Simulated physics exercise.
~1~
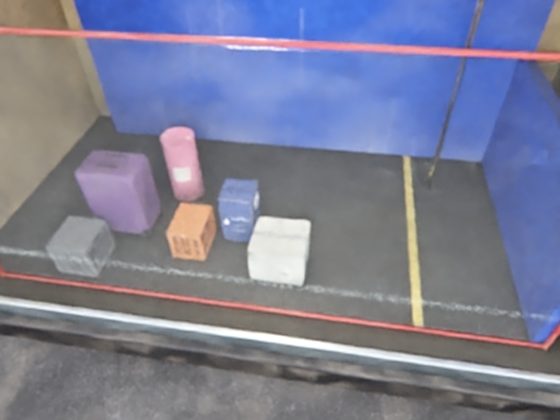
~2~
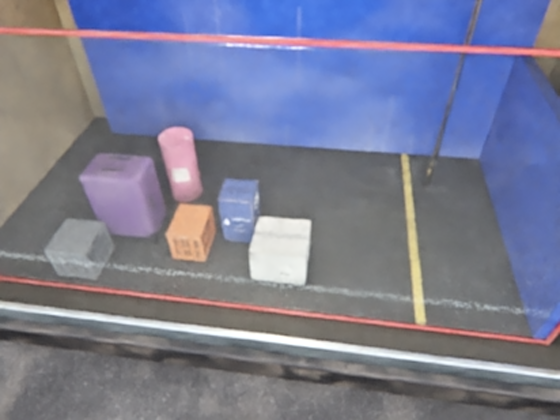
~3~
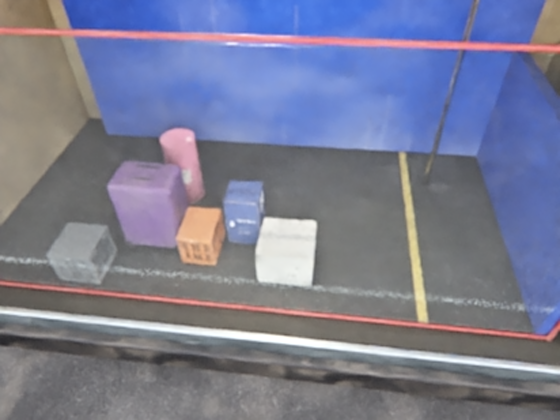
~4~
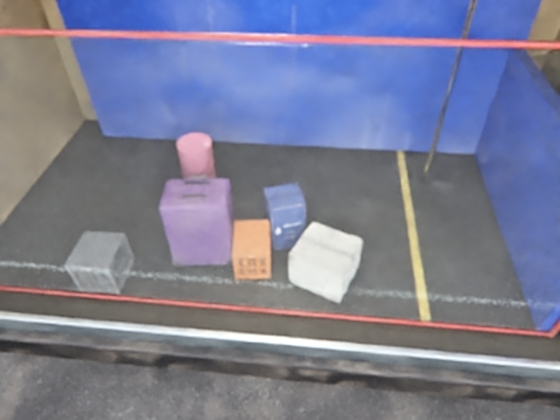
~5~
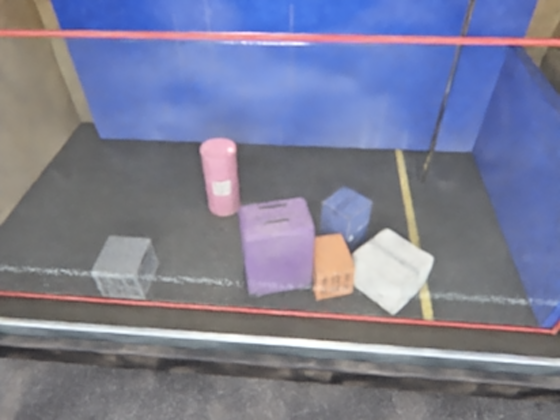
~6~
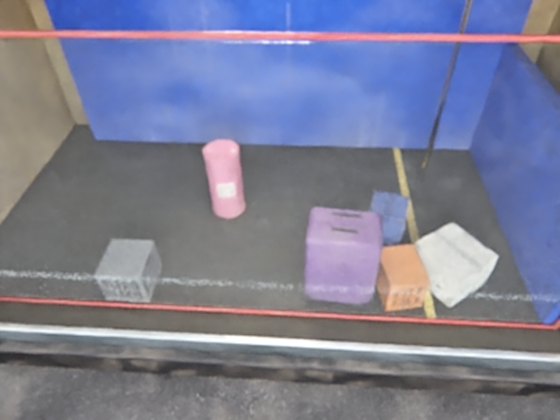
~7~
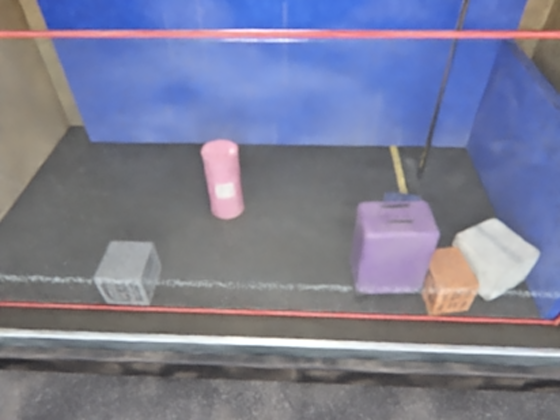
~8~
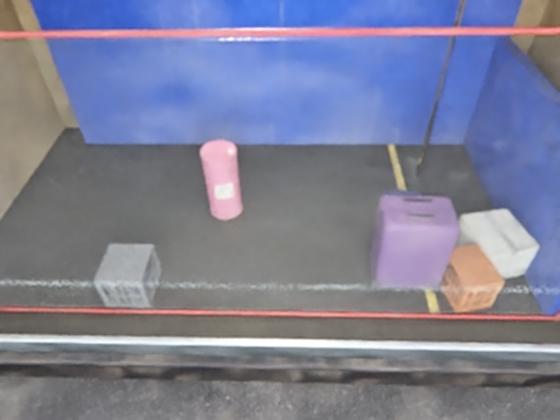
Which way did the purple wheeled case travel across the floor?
The purple wheeled case slid to the right, staying upright as it went.
